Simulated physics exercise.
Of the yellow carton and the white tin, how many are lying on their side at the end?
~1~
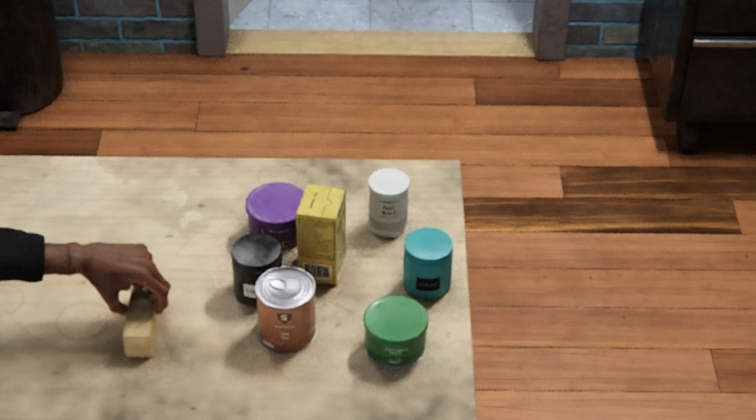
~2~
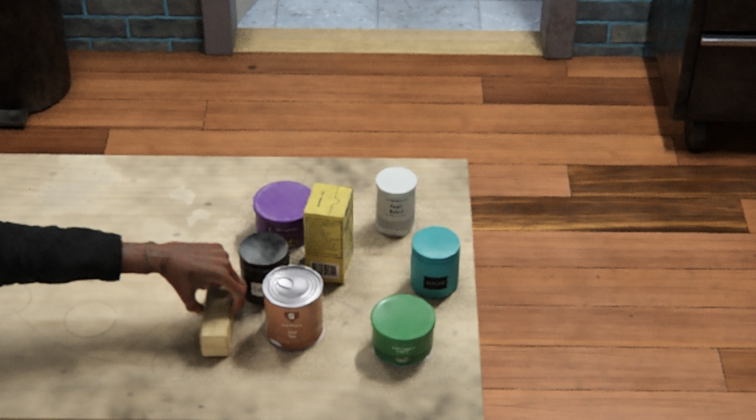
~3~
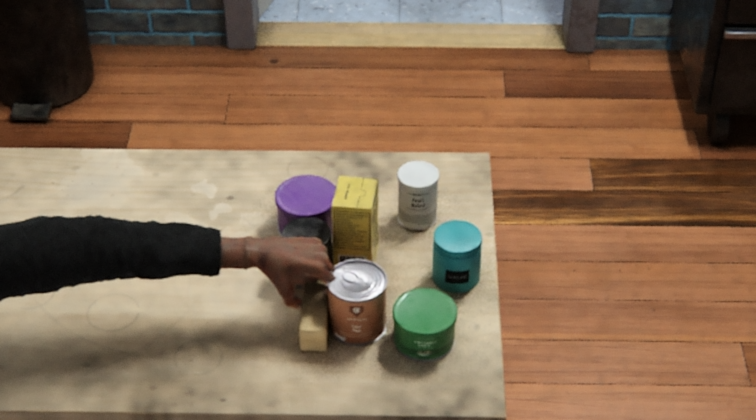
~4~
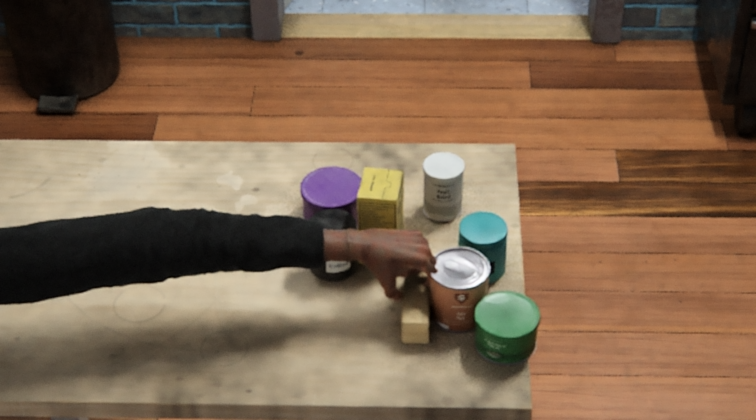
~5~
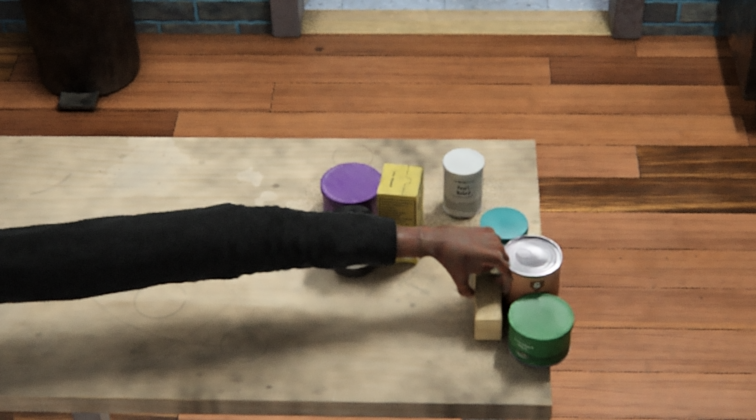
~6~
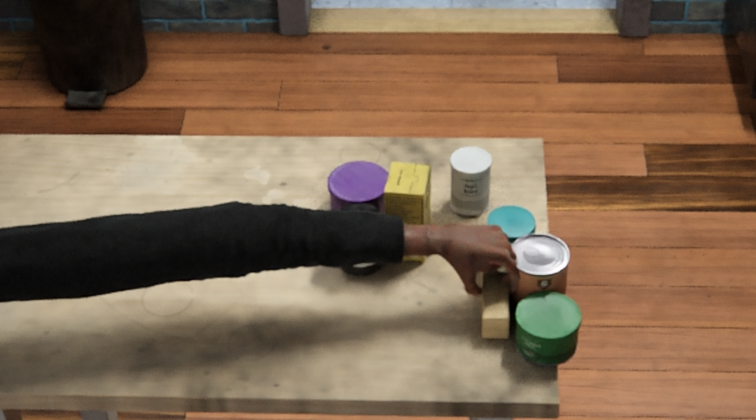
None of them are; the yellow carton and the white tin are both still standing upright.
A hand in a black sleeve slides a small pale block rightward across a worn tabletop, seen from above in a room with a wooden floor, as the view drifts slightly left. Ahead sit a black jar, an orange tin and a green tub, with a purple tub, yellow carton, white tin and turquoise jar behind and beside them. The block reaches the orange tin and drives it along, while the black jar shifts a little and is left behind. The green tub is then pushed right too. The hand stops with the tin and green tub upright near the right edge, all seven containers still on the table.
